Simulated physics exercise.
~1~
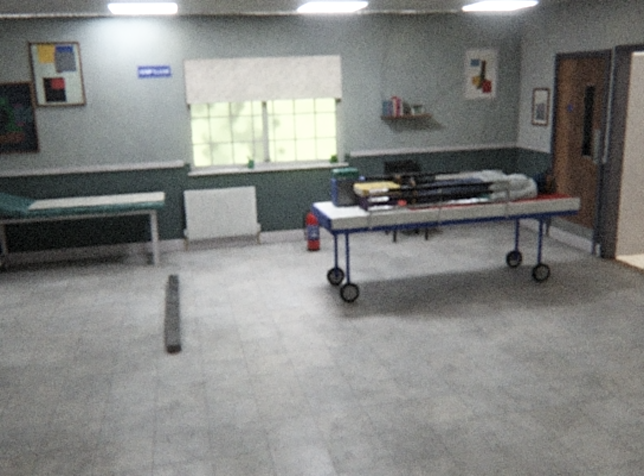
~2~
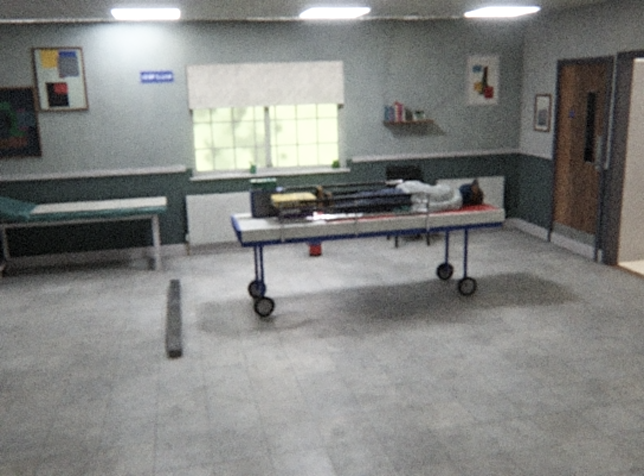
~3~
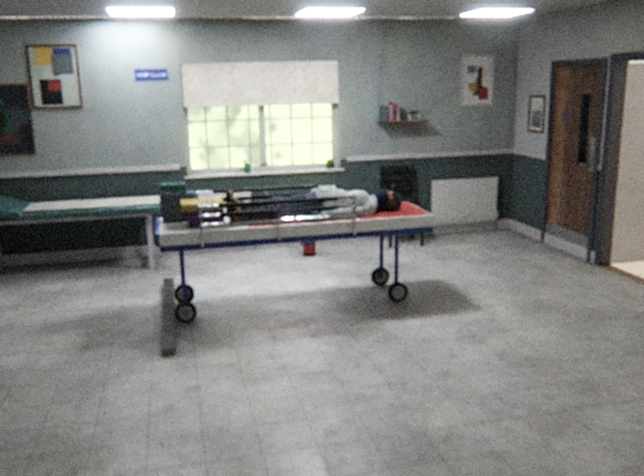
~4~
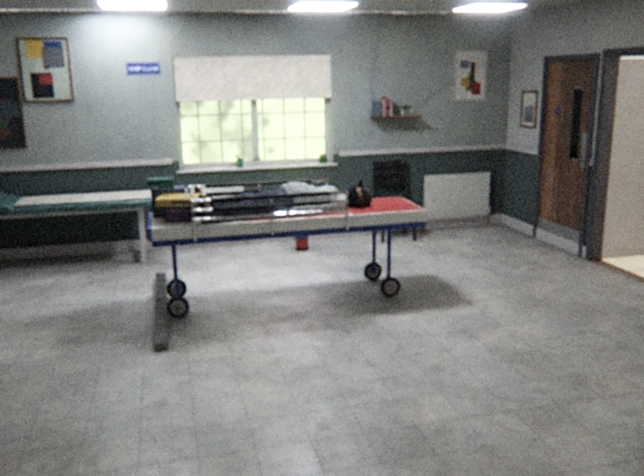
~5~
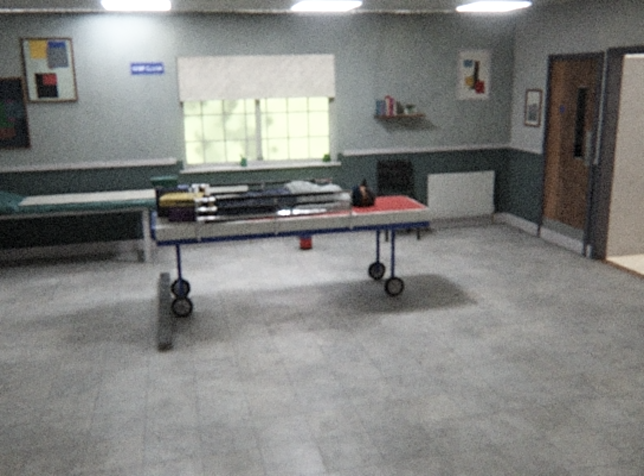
A person lying on a wheeled trolley rolls left, slides footward as it stops, and stays aboard.
